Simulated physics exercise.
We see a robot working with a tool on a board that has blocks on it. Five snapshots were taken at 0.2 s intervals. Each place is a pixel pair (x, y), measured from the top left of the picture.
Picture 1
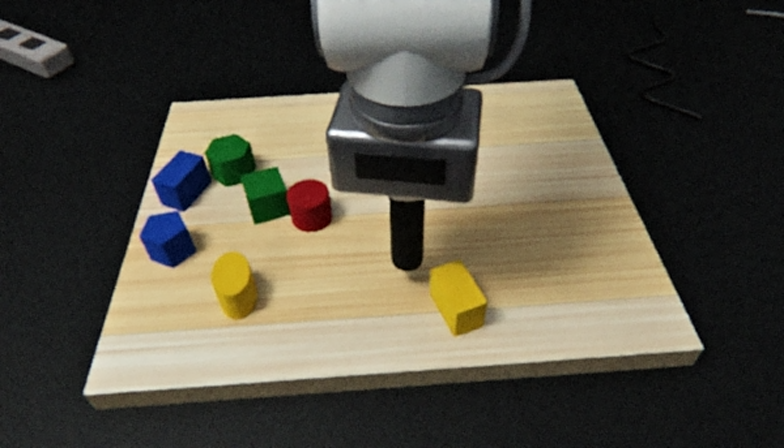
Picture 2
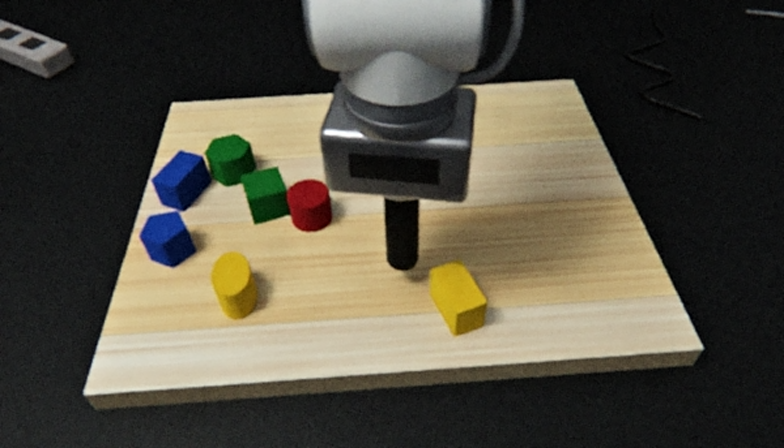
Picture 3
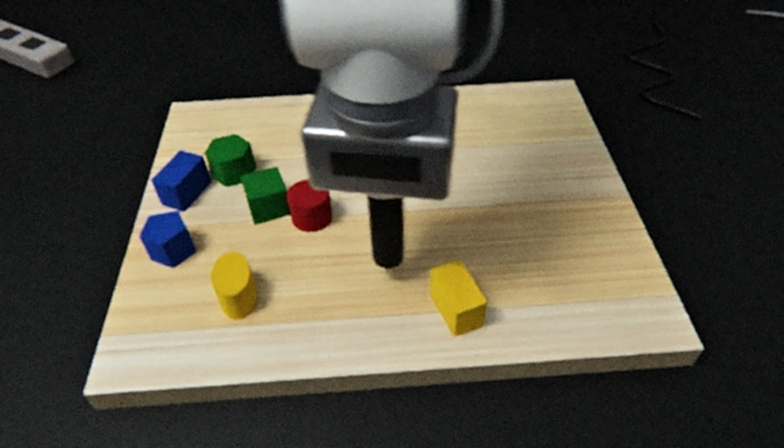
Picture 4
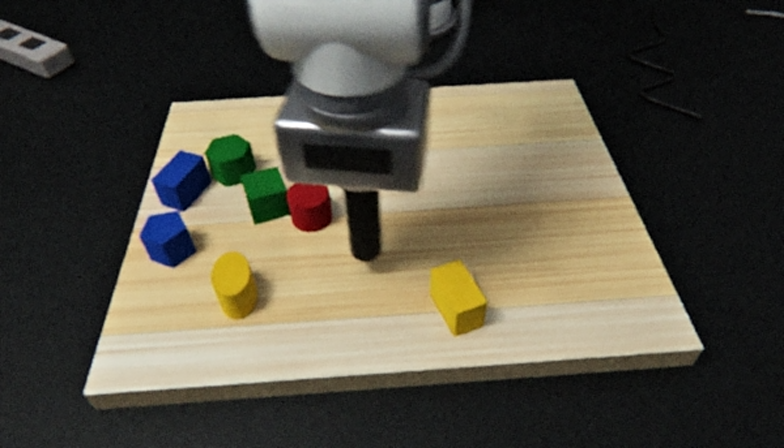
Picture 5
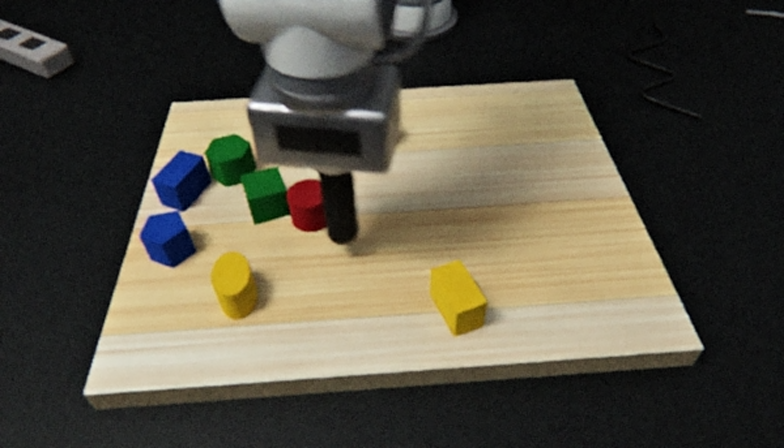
At the start, a robot arm holds a dark rod upright near the middle of a wooden board scattered with blue, green, red and yellow blocks. The arm moves left, slowly at first, then shifts left and slightly back until the rod is beside the red block, while the blocks stay still.
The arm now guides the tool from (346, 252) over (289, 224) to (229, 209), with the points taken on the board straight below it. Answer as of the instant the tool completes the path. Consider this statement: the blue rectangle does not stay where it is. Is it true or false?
The statement is incorrect.
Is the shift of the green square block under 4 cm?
Final answer: No.
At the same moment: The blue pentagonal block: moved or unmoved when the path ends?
Here's my answer: The blue pentagonal block remains in position.
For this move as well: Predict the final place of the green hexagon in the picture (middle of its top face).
The answer is (223, 135).
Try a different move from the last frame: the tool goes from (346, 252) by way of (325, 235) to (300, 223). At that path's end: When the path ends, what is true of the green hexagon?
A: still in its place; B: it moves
(A)
What follows on the original path. One third of the way, tool at (305, 215); green square block at (255, 176), turned 25° anticlockwise; red disc at (300, 182).
Two thirds of the way, tool at (264, 200); green hexagon at (224, 145); green square block at (251, 167), turned 55° anticlockwise; red disc at (292, 173).
At the end, tool at (223, 191); blue pentagonal block not moved; blue rectangle not moved; green hexagon at (223, 135), turned 30° anticlockwise; green square block at (237, 158); red disc at (292, 173).
